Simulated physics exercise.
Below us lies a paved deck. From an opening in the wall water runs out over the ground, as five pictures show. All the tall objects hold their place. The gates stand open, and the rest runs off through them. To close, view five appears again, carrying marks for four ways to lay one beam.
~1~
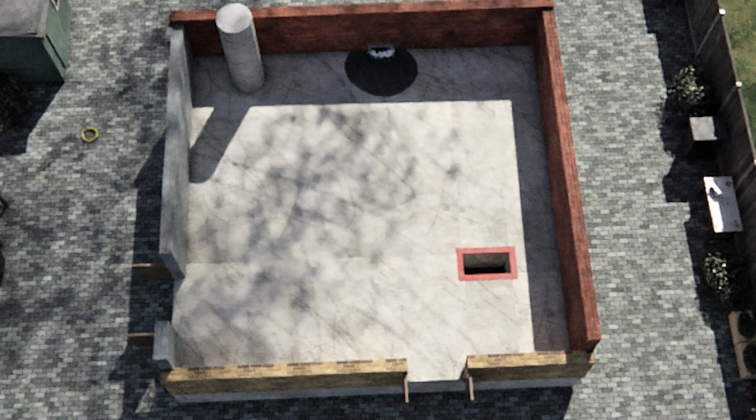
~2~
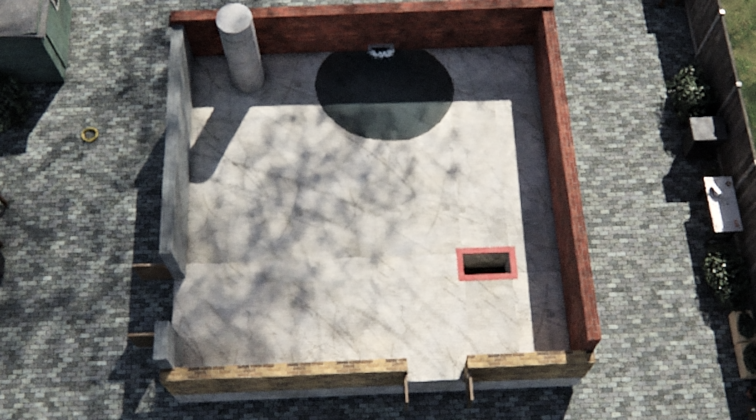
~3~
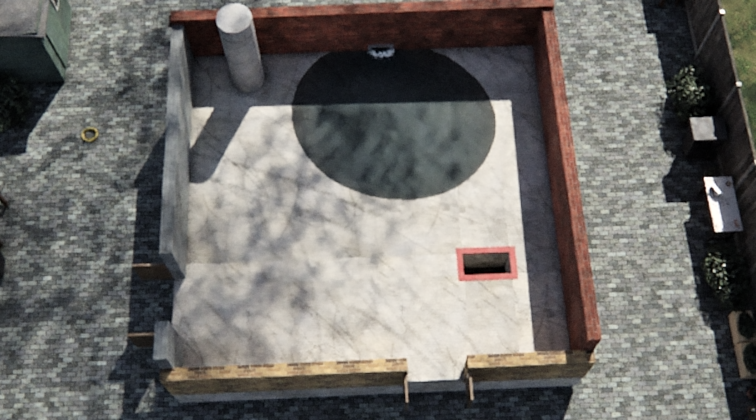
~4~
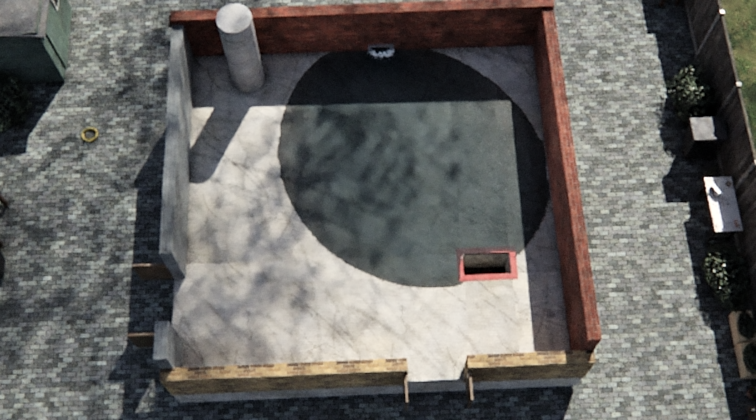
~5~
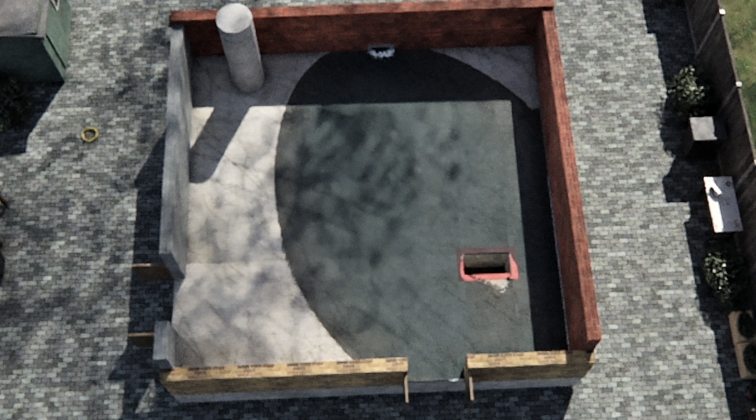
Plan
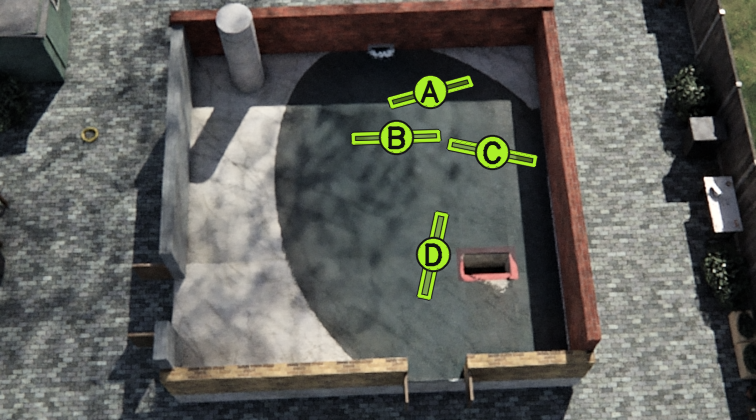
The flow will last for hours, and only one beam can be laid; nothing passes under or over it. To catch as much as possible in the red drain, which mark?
The answer is spot C.
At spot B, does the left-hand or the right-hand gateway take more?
The right gate.
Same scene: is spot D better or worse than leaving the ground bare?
Worse.
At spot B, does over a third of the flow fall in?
No.
On the marked copy, A from (390, 102) to (469, 81); B from (353, 138) to (438, 135); C from (450, 144) to (534, 161); D from (424, 296) to (441, 214).
With A, about 26 % of the stream goes into the red drain, about 73 % out by the gates.
With B, about 25 % of the stream goes into the red drain, about 74 % out by the gates.
With C, about 32 % of the stream goes into the red drain, about 66 % out by the gates.
With D, about 21 % of the stream goes into the red drain, about 77 % out by the gates.
